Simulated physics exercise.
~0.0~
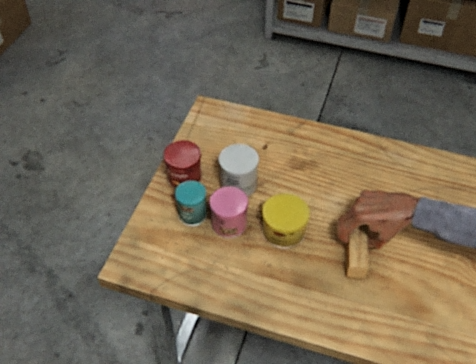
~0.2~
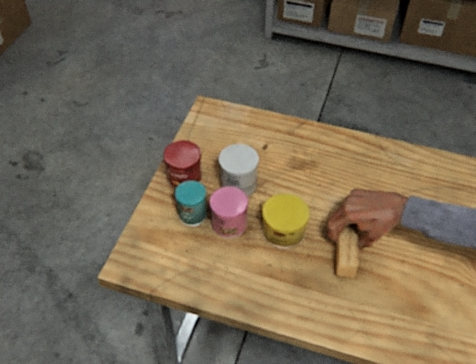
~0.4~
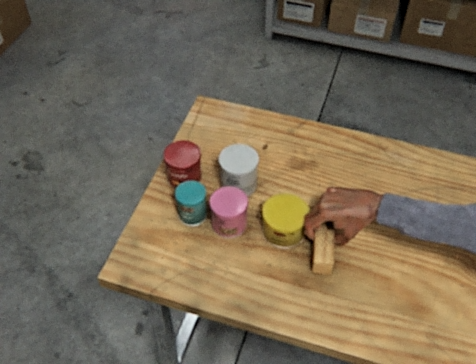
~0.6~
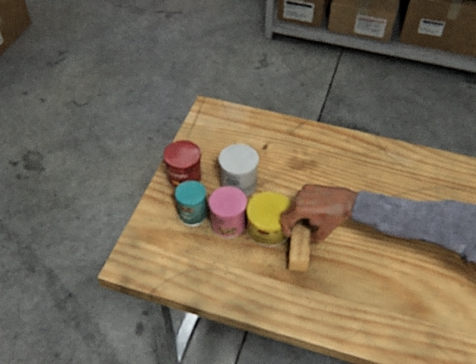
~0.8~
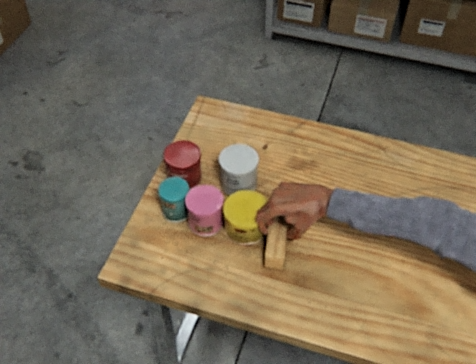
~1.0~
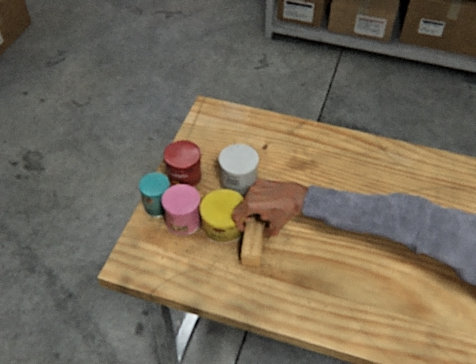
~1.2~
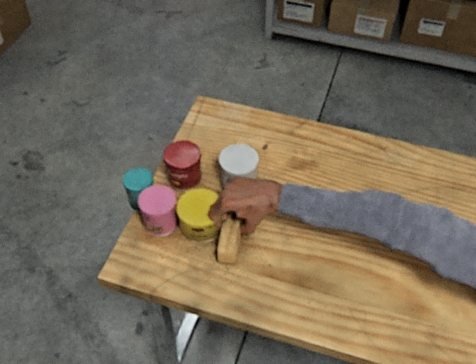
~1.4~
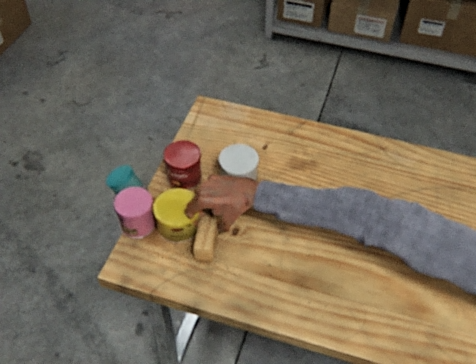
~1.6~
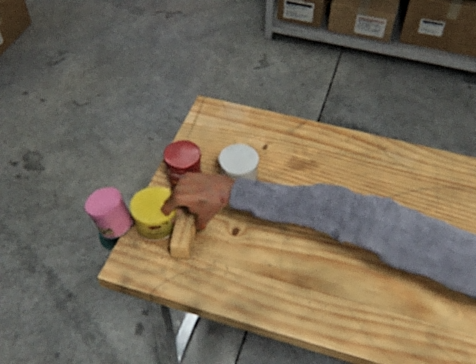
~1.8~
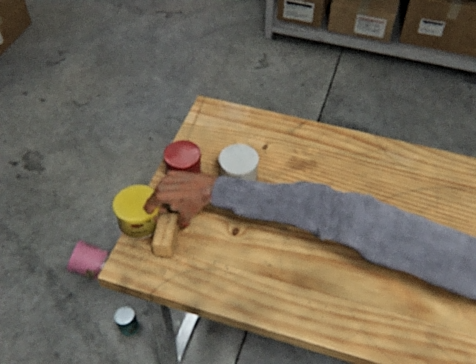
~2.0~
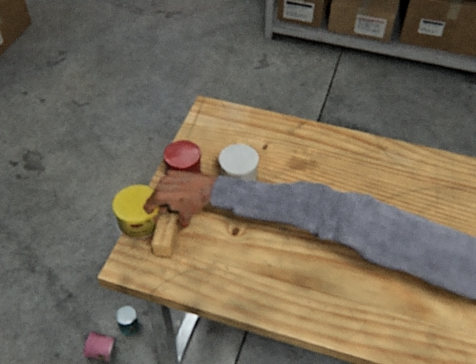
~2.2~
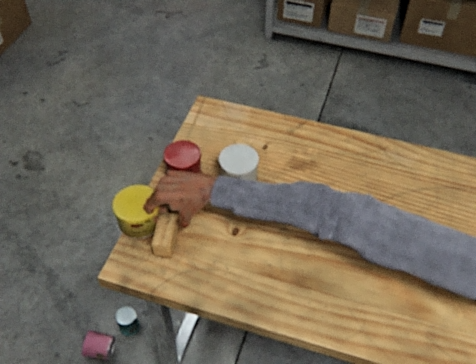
A hand sliding a wooden block left across a table, pushing pink and turquoise tins off the edge, yellow tub staying on.
